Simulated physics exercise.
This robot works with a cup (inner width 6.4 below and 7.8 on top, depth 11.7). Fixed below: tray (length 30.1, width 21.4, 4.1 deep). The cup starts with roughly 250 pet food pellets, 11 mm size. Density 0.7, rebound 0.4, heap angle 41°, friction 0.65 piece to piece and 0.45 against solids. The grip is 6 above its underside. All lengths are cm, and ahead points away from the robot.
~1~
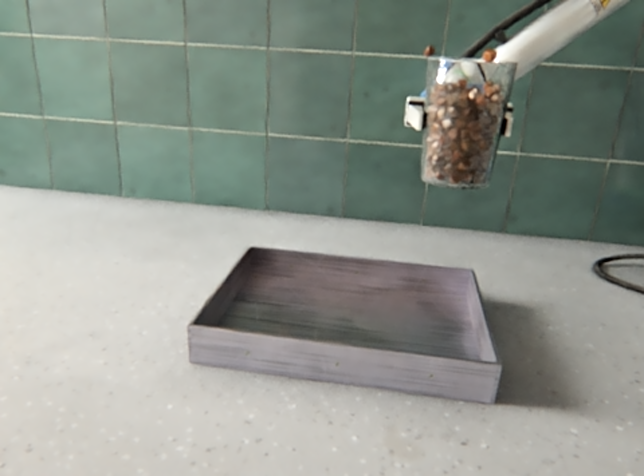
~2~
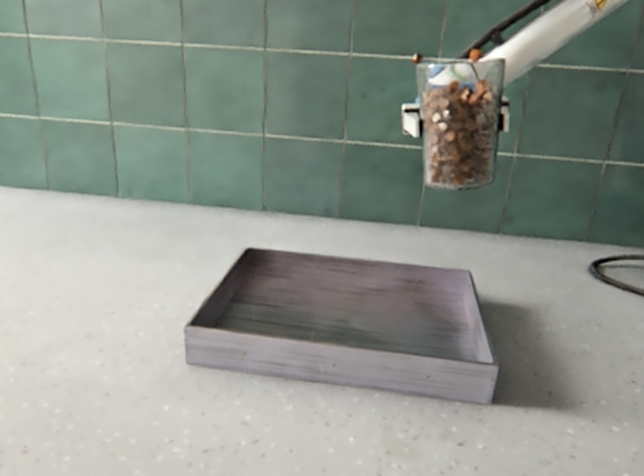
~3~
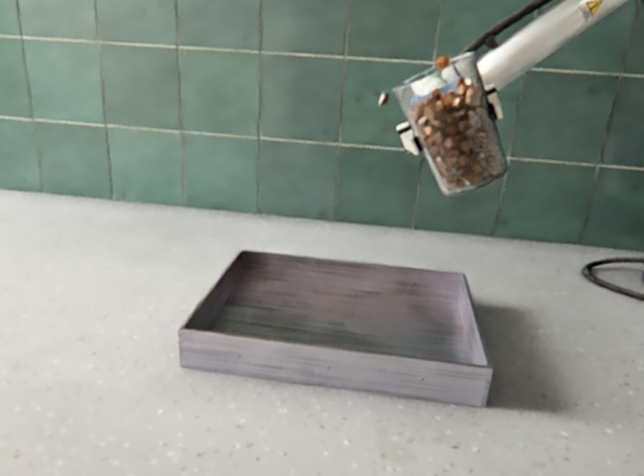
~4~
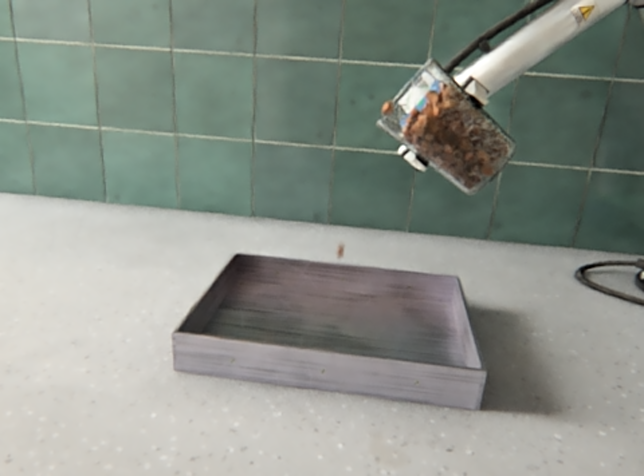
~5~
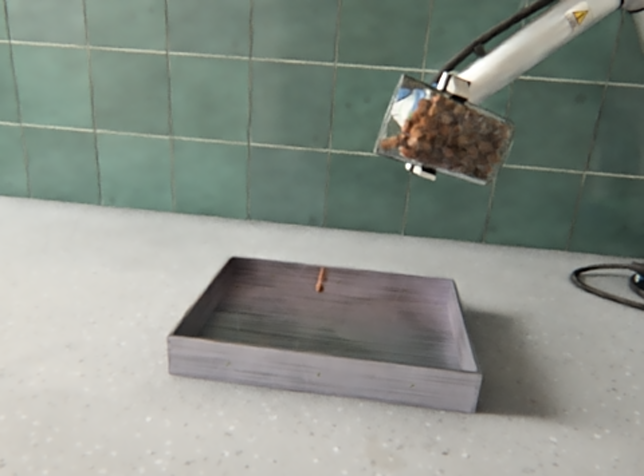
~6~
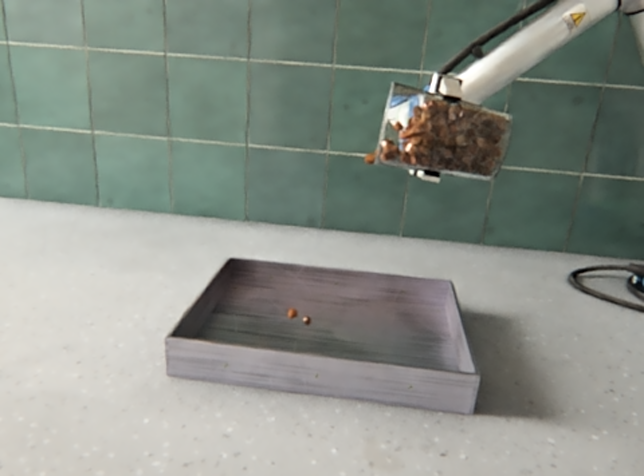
A clear cup packed with brown pellets hangs from a white robot arm at upper right, above a pale speckled counter backed by green tiles, seen from slightly above. A shallow greyish-purple tray sits below, with a dark cable at the right edge. The arm tips the cup leftward until it lies nearly sideways, a couple of pellets drop into the tray, and the view drifts slightly.
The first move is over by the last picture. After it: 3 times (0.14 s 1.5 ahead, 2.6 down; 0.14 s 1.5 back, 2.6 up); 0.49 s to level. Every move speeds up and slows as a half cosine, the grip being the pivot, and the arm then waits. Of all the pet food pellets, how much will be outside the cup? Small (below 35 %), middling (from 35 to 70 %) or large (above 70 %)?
Share outside the cup: Small (below 35 %).
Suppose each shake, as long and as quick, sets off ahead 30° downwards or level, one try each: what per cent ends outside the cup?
About 15 and 30 per cent.
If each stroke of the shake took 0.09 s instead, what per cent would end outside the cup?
Then about 10 per cent.
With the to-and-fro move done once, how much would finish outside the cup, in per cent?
It would be near 0 per cent.
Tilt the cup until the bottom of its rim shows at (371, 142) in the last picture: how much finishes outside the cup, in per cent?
Some 0 per cent.
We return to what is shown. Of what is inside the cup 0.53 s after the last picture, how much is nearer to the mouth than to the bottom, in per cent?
Roughly 40 per cent.
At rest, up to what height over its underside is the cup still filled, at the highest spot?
Roughly 11.5 cm.
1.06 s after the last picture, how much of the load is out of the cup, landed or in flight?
About 5 per cent by then.
Then, 0.53 s on, tilted 83° forward, highest piece 27 above the table; 242 in the cup, 6 in the tray, 1 in flight or on a rim.
Then, 1.06 s on, tilted 47° forward, highest piece 27 above the table; 237 in the cup, 12 in the tray.
Then, 1.53 s on, level, highest piece 30 above the table; 237 in the cup, 12 in the tray.
Then, 2.58 s on, level, highest piece 30 above the table; 237 in the cup, 12 in the tray.
In the end, 237 in the cup, 12 in the tray. That is 5 % outside the cup.
